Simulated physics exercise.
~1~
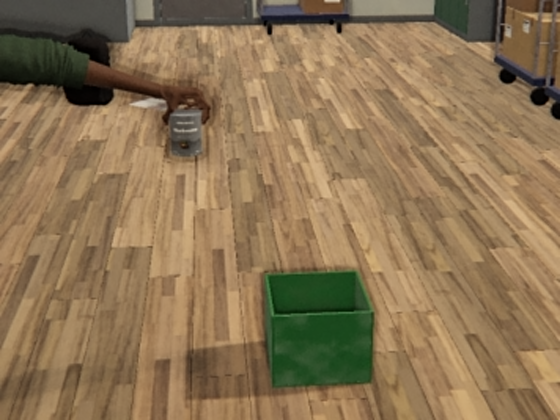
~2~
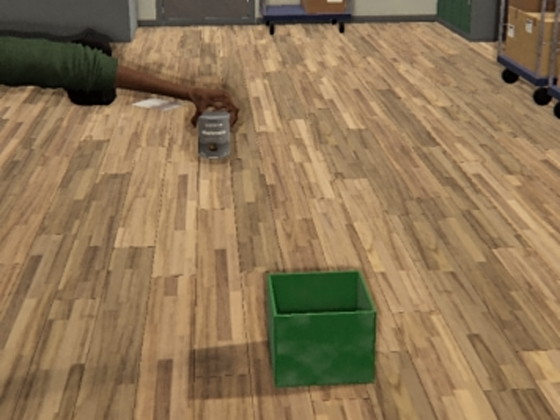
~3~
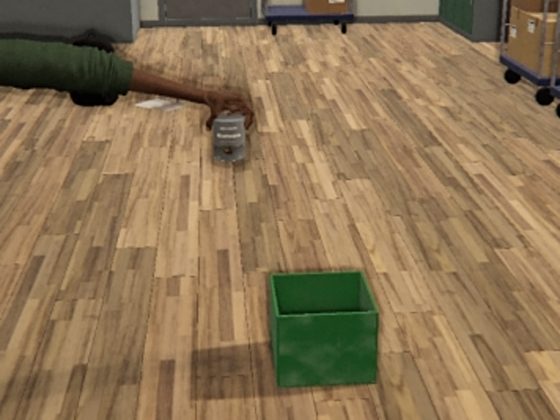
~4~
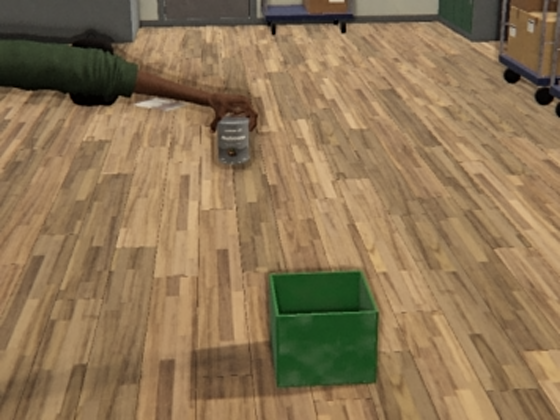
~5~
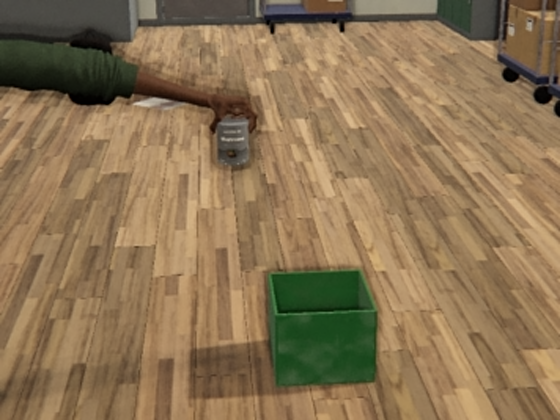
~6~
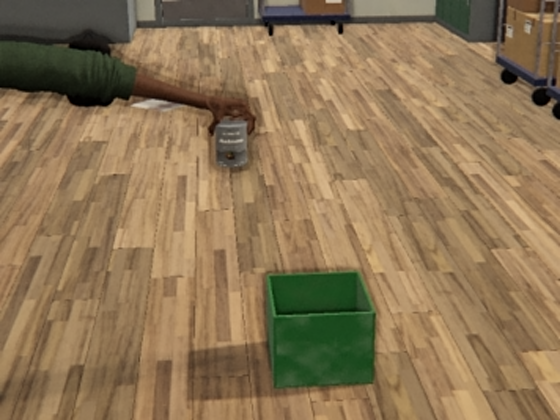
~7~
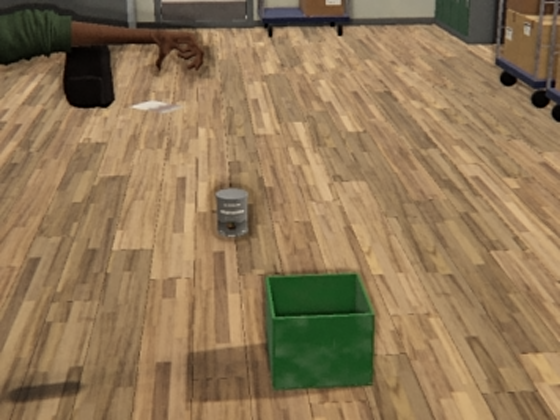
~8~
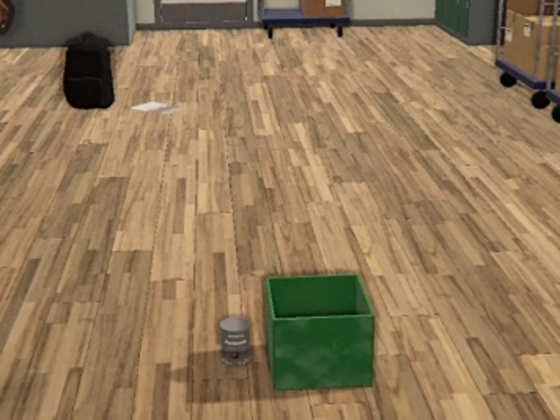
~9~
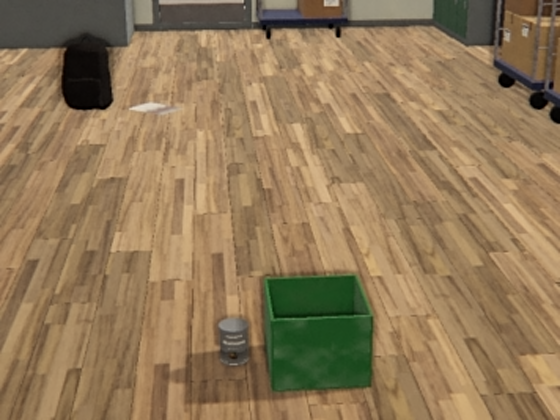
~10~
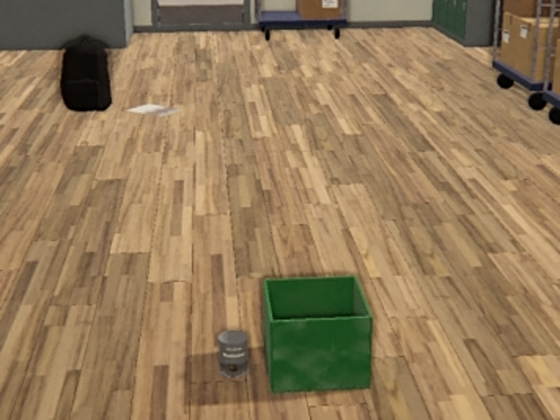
The clip opens on a wood-patterned floor with a green, open-topped basket in the foreground, while an arm in a dark green sleeve reaches in from the left holding a grey tin. The hand carries the tin a short way to the right, then holds it nearly still, upright, above the floor. The fingers let go and the hand draws back to the left as the tin falls. The tin drops past the left side of the basket and misses the opening. It ends upright on the floor just outside, beside the basket, with the arm gone from view.
